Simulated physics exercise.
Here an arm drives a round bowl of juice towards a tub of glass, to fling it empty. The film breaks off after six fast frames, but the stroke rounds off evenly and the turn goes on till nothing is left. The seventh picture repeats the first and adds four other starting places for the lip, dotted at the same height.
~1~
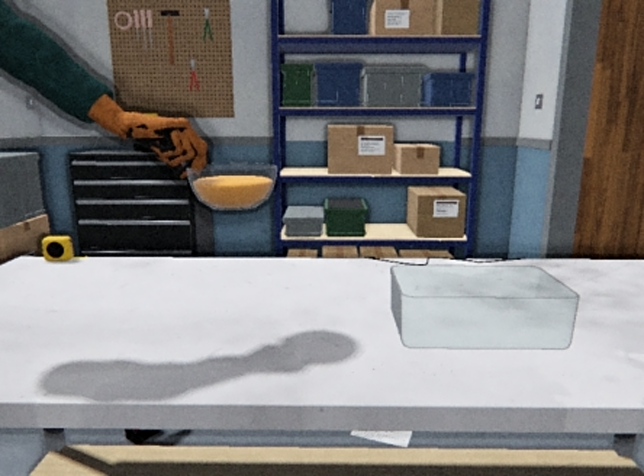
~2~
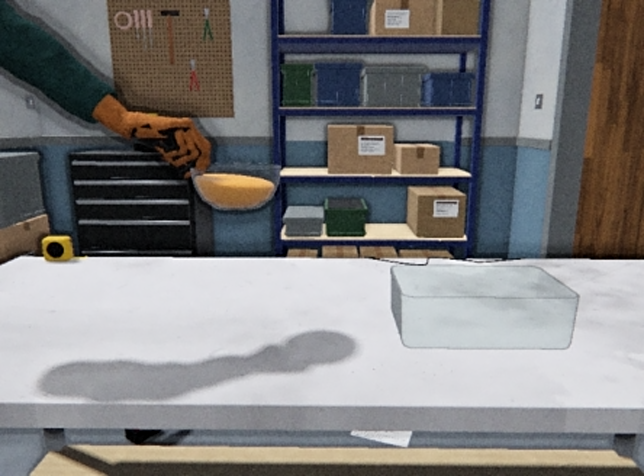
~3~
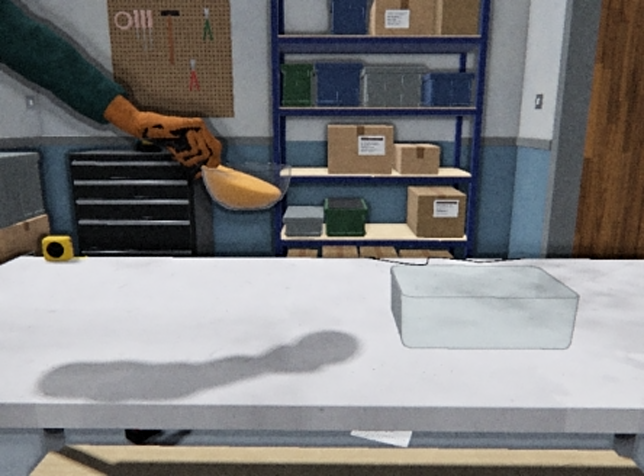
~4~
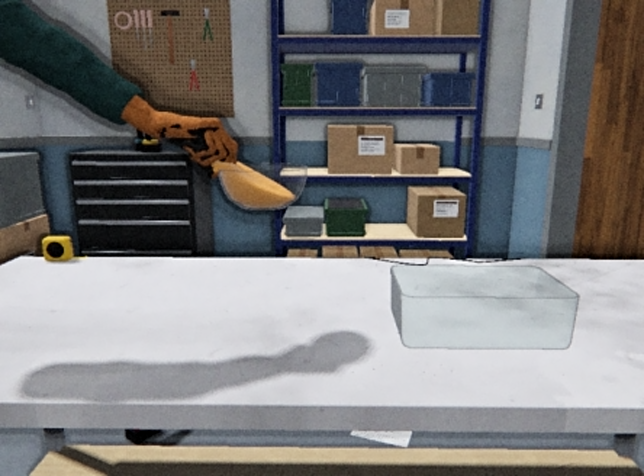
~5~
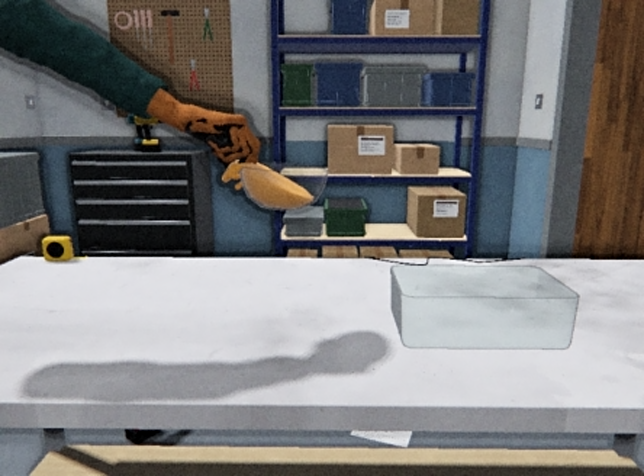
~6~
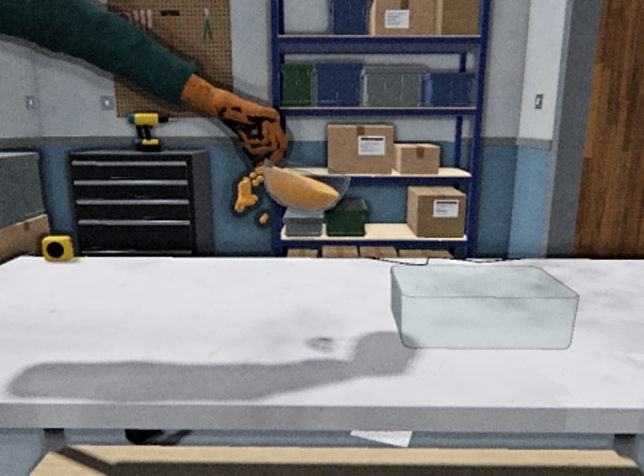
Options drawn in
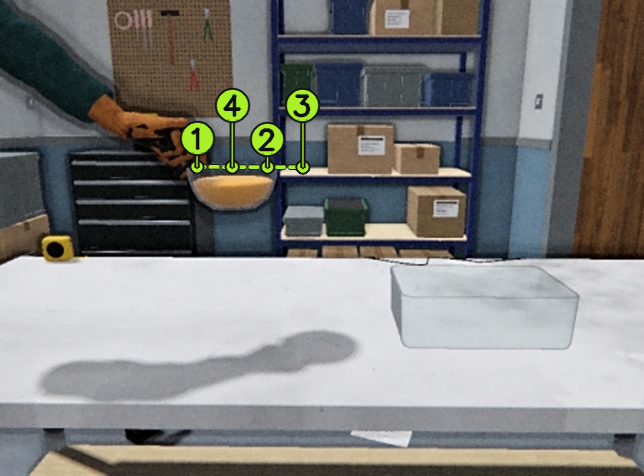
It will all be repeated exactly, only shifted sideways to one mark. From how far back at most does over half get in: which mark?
That is place 4.
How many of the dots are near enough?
Three of the four.
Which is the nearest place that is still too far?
That is place 1.
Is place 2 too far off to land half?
No, not at all.
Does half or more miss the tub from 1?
Yes, that goes wrong.
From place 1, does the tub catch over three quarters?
No.
In lime, 1 at (197, 166); 2 at (267, 167); 3 at (302, 167); 4 at (232, 167).
If 1 is chosen, about 32 % lands in the tub, 62 % falls short and 6 % goes beside or beyond.
If 2 is chosen, about 74 % lands in the tub, 13 % falls short and 12 % goes beside or beyond.
If 3 is chosen, about 82 % lands in the tub, 11 % falls short and 7 % goes beside or beyond.
If 4 is chosen, about 63 % lands in the tub, 29 % falls short and 8 % goes beside or beyond.
